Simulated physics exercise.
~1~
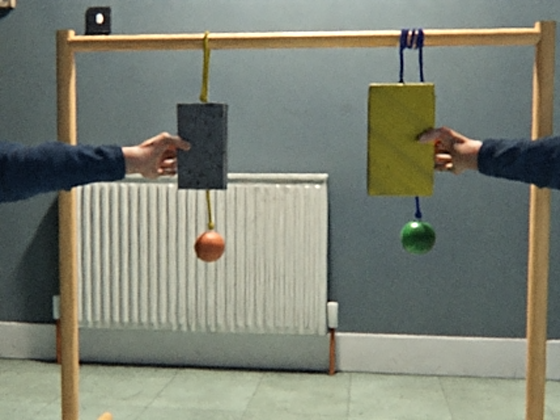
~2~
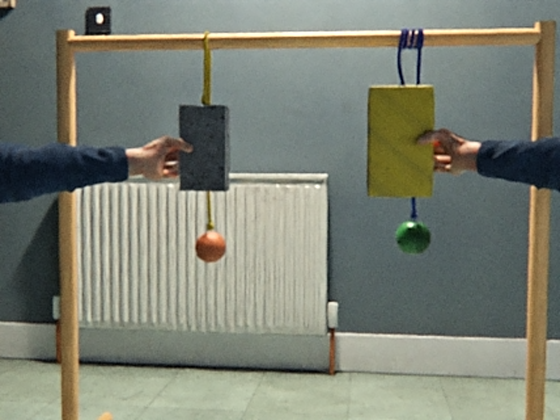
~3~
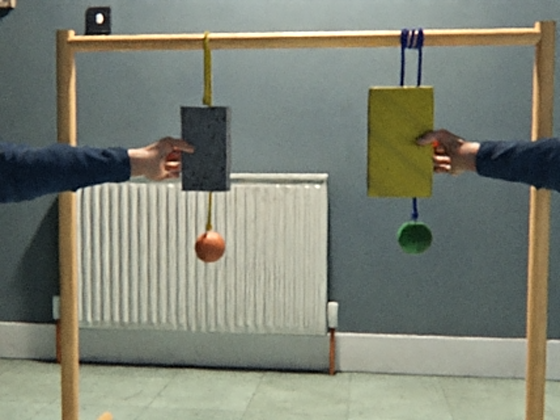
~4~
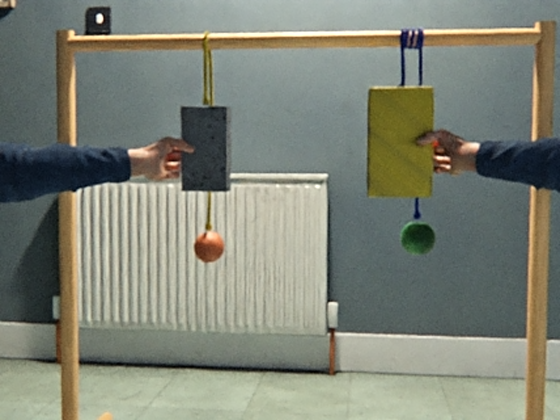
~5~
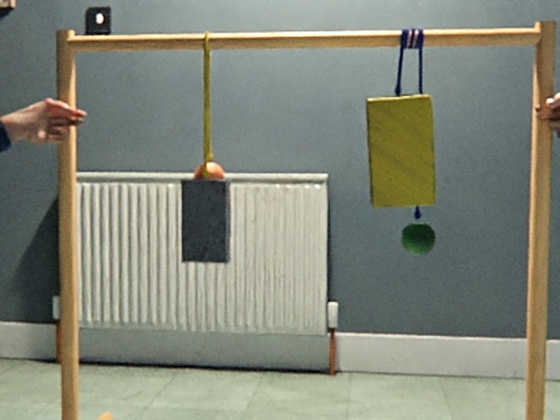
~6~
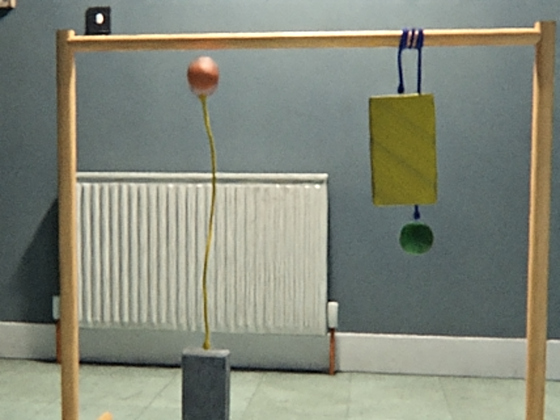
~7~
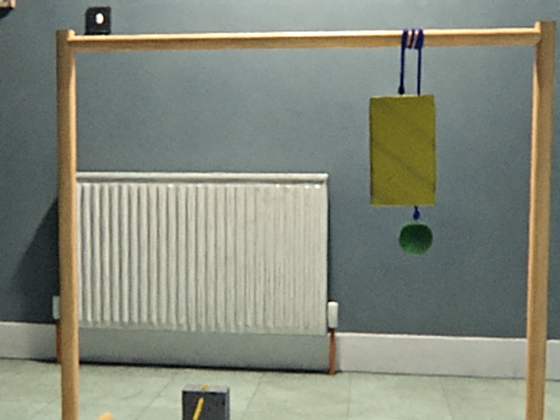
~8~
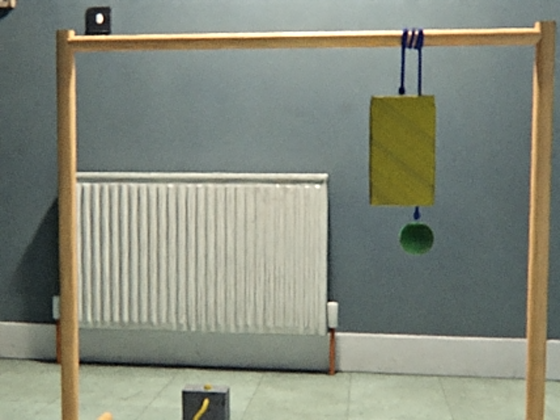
A dark grey paver hangs on a yellow cord at the left of a wooden rail, seen straight on by a still camera in a room with a blue-grey wall and white radiator, an orange ball dangling beneath it. To the right, a yellow case hangs on a blue cord above a green ball. A hand steadies each block, then both hands let go and withdraw. The paver drops, pulling its cord through as the orange ball shoots up towards the rail. The paver ends on the floor, the orange ball out of sight, while the yellow case, having sunk slightly, stays hanging.
